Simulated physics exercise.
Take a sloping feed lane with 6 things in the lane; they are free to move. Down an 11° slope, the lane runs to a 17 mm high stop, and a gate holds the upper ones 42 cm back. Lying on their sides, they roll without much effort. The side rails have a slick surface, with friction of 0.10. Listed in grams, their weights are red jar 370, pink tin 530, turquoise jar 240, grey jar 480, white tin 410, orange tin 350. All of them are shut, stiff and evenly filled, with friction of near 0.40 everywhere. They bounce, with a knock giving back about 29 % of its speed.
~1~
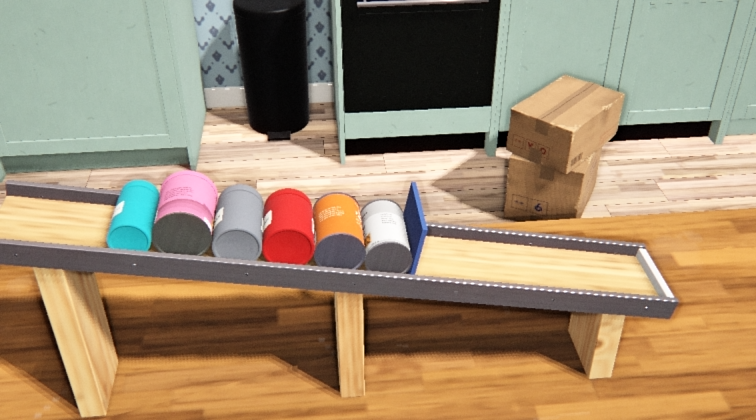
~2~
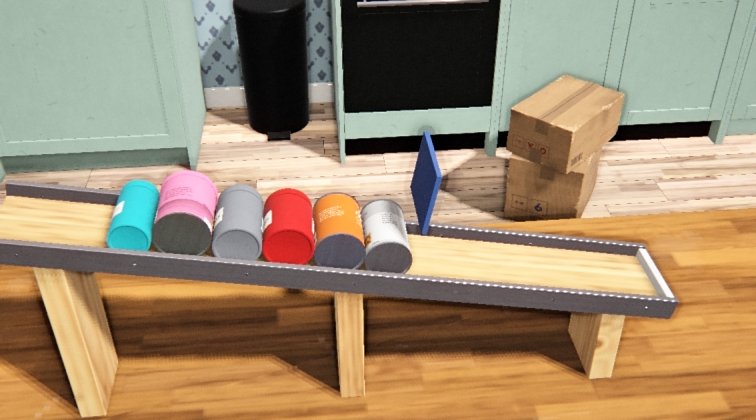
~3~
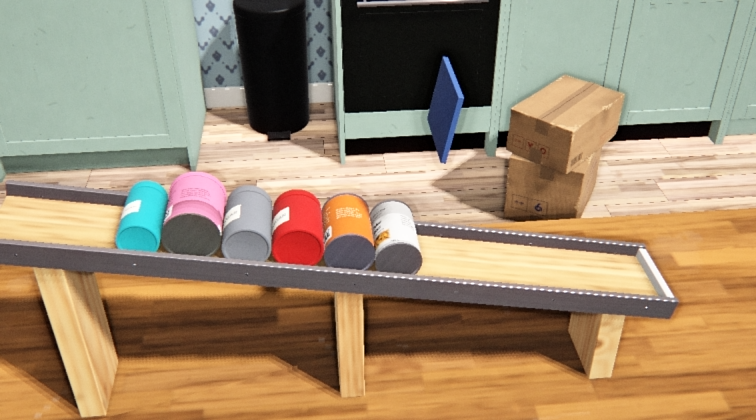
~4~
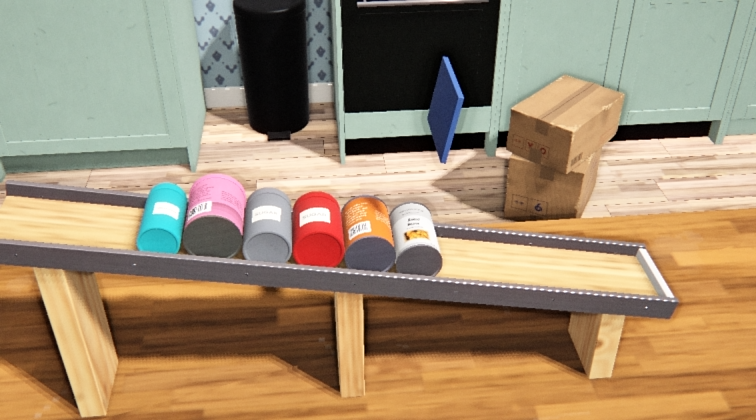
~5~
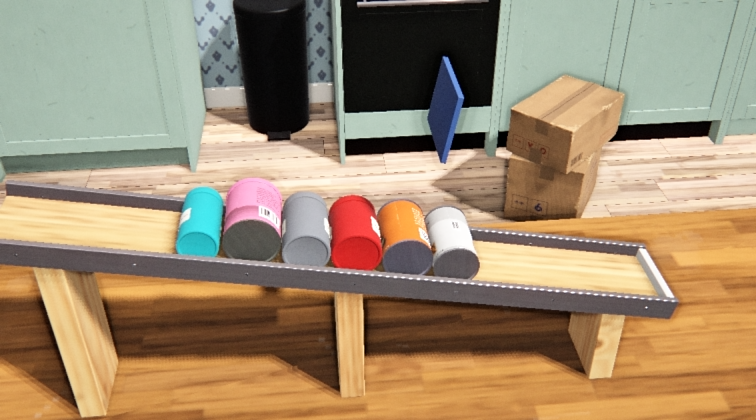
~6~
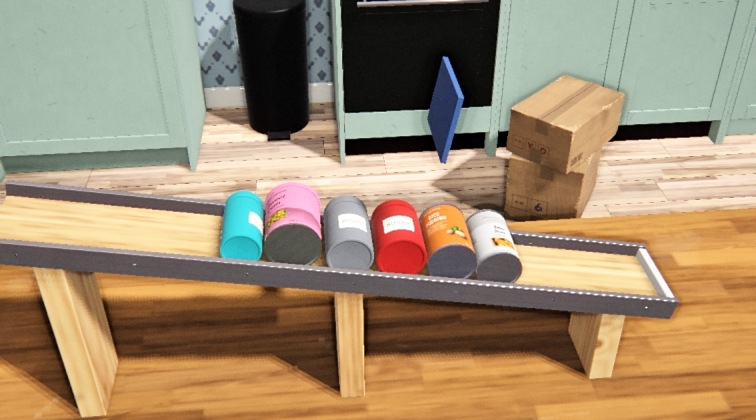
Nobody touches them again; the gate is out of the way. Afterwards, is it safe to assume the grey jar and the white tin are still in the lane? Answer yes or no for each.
Grey jar: Yes; white tin: No.
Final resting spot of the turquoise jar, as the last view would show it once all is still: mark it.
It comes to rest somewhere around (516, 254).
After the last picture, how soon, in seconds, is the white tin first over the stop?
Answer: About 0.4 s.
Then, 0.20 s later than the last frame, leader 10 cm from the stop; white tin near (583, 257); grey jar near (435, 243).
Then, 0.30 s later than the last frame, grey jar near (488, 248); white tin near (637, 262).
Then, 0.50 s later than the last frame, white tin now over the stop; grey jar near (574, 256).
Then, 0.80 s later than the last frame, orange tin now over the stop; grey jar at a standstill near (605, 259); red jar at a standstill.
When it is over, over the stop, white tin and orange tin; the other 4 in the lane. In the last view, grey jar near (605, 259).
